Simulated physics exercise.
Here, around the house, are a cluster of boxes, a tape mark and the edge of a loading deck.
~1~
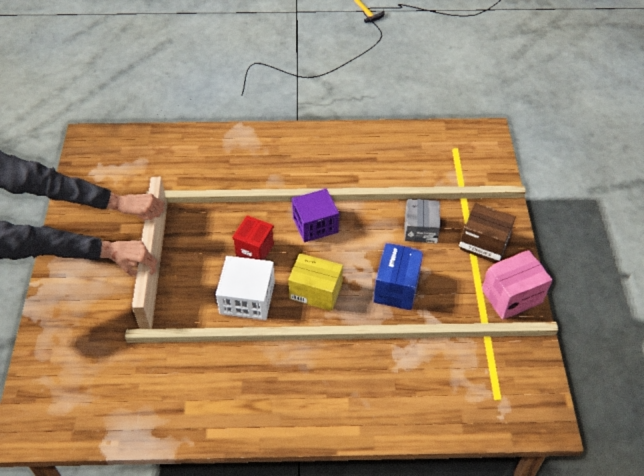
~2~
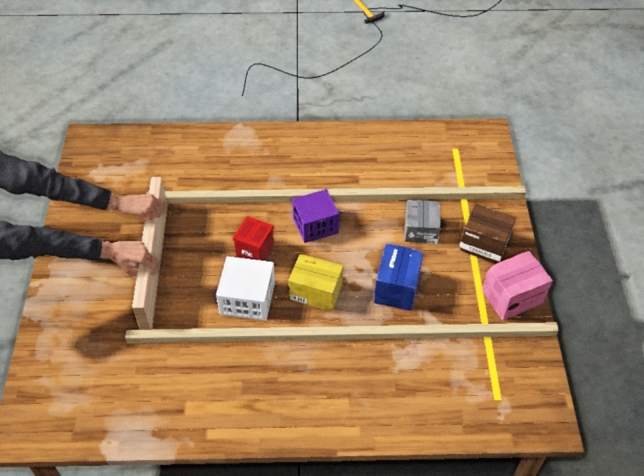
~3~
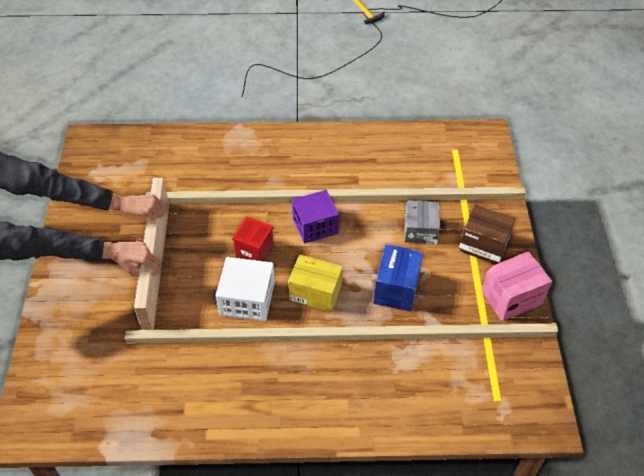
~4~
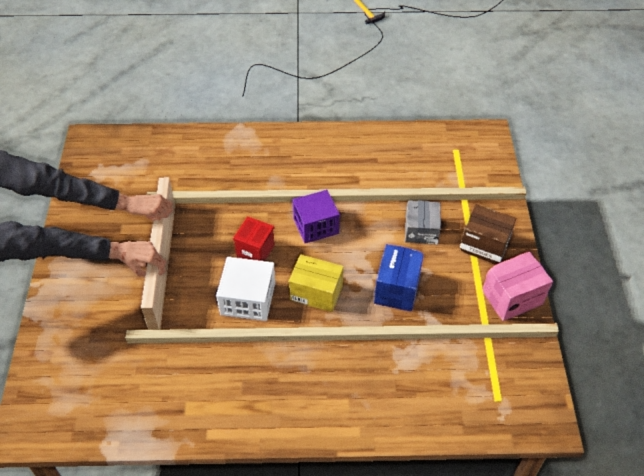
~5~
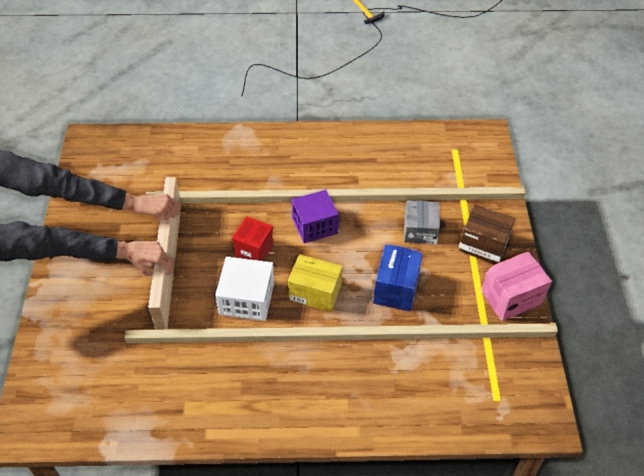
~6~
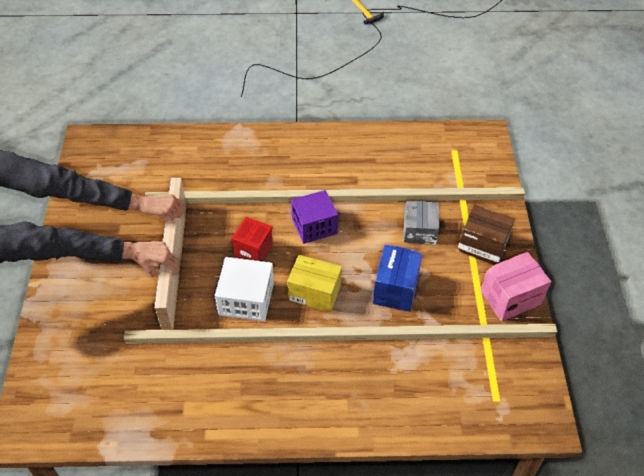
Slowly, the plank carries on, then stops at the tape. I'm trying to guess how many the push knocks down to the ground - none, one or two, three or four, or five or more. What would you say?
I would say three or four.
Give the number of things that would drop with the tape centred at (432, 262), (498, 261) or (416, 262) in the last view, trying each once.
Try 1: 2; try 2: 5; try 3: 1.
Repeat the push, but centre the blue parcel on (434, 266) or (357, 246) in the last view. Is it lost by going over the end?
Taking the two places in order, it ends up down and then is safe.
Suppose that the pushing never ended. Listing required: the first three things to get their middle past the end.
Sequence: The pink box, the blue parcel, the brown parcel.
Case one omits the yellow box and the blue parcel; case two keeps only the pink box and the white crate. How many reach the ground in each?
The first try gives 2, the second gives 1.
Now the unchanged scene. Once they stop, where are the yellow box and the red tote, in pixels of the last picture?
Final positions - yellow box around (549, 276), red tote around (487, 235).
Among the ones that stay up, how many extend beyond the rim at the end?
So the number is 2.
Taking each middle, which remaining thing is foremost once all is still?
The yellow box winds up nearest.
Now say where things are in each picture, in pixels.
In the first frame, pink box (516, 285); brown parcel (487, 233); grey parcel (422, 221); plank (151, 252); tape (474, 260).
In the second frame, brown parcel (487, 234); white crate (247, 289).
In the third frame, grey parcel (422, 222); blue parcel (398, 278).
In the fourth frame, pink box (516, 286); plank (160, 252).
In the fifth frame, brown parcel (486, 235); purple crate (315, 216).
In the sixth frame, pink box (515, 287); brown parcel (486, 235); grey parcel (421, 223); plank (172, 252); tape (473, 261).
A little later, none off yet; pink box at rest near (515, 287); brown parcel at rest near (486, 235); grey parcel at rest near (421, 223).
Next, one off so far; pink box dropping near (583, 314); brown parcel shifted a little near (502, 236); grey parcel shifted about its own width near (465, 225).
When it is over, the number that fall off is three or four; down, blue parcel, brown parcel and pink box.
